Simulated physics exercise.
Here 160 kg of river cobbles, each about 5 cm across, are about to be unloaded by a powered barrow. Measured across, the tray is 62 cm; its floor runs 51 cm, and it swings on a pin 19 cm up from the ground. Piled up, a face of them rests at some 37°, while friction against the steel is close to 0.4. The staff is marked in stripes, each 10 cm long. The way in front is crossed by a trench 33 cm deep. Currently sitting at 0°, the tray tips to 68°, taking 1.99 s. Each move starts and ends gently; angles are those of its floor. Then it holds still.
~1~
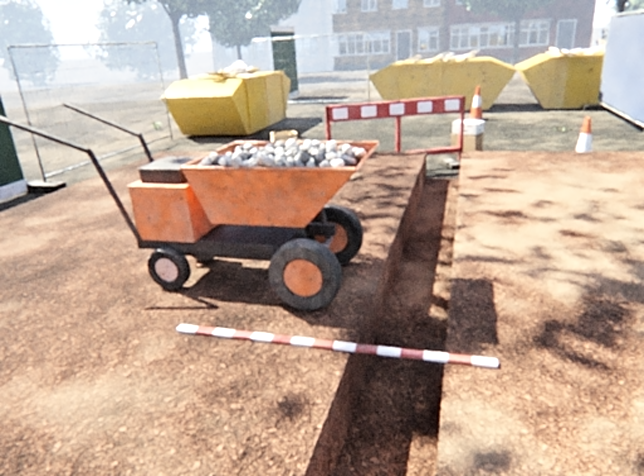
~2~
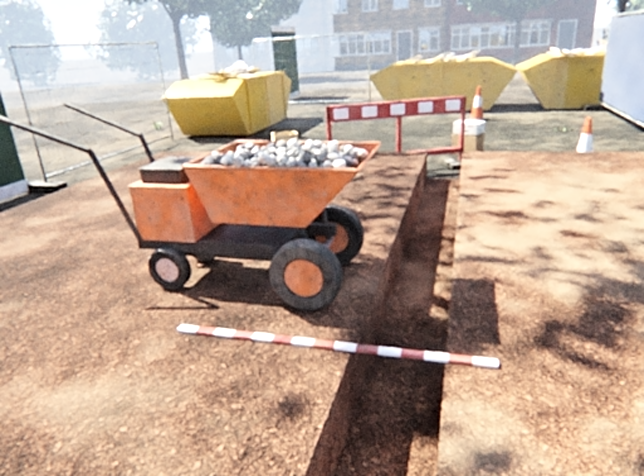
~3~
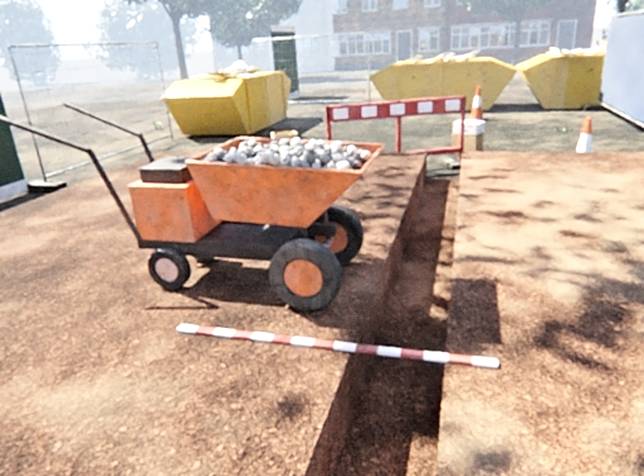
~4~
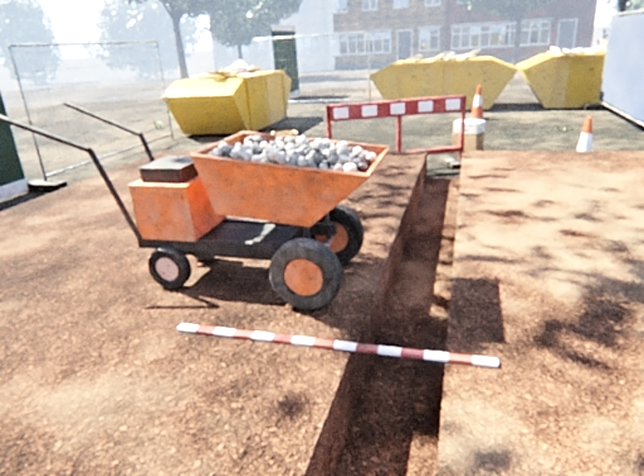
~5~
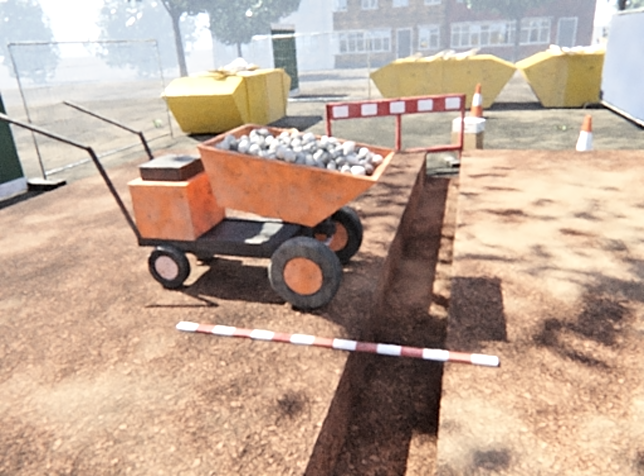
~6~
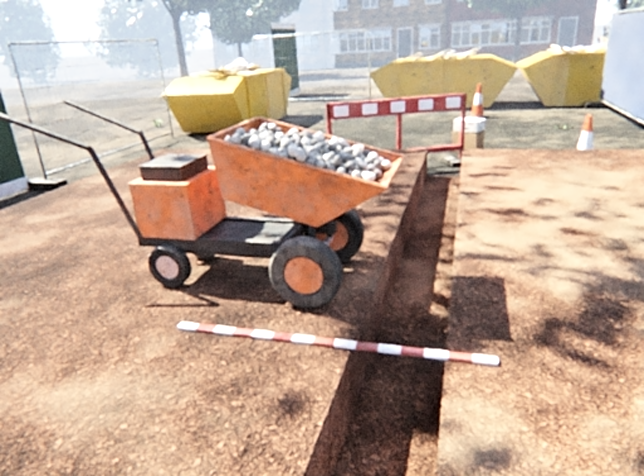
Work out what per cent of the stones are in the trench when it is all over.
It comes to roughly 44 per cent.
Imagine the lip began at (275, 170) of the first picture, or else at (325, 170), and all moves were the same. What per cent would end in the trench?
First spot about 100, second spot about 80 per cent.
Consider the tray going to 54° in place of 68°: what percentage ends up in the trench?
Then about 35 per cent.
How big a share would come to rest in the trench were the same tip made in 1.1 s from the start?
Then roughly 40 percent.
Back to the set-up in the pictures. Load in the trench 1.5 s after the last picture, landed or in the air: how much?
Some 15 per cent of the load by that point.
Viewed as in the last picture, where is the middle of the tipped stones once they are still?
Roughly at pixel (467, 290).
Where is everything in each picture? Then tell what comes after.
Lip at (356, 170), floor tilted 0°, highest stones at (301, 147), in the first picture.
Lip at (358, 171), floor tilted 1°, highest stones at (302, 147), in the second picture.
The tray is at 3°, its lip at (362, 173); the top of the load is at (292, 145), in the third picture.
Lip at (369, 177), floor tilted 6°, highest stones at (266, 143), in the fourth picture.
The tray is at 10°, its lip at (376, 181); the top of the load is at (263, 138), in the fifth picture.
The tray is at 15°, its lip at (386, 188); the top of the load is at (263, 132), in the sixth picture.
Then, 0.9 s after the last picture the floor is at 57°, 97 % in the tray, 2 % in the trench, 1 % past the trench; the foremost stones are at (460, 273).
Then, 1.5 s after the last picture the floor is at 68°, 44 % in the tray, 13 % in the trench, 43 % past the trench; the foremost stones are at (579, 296).
Then, 1.8 s after the last picture the floor is at 68°, 20 % in the tray, 23 % in the trench, 58 % past the trench; the foremost stones are at (639, 306).
Then, 3.8 s after the last picture the floor is at 68°, 0 % in the tray, 44 % in the trench, 56 % past the trench; the foremost stones are past the picture's edge.
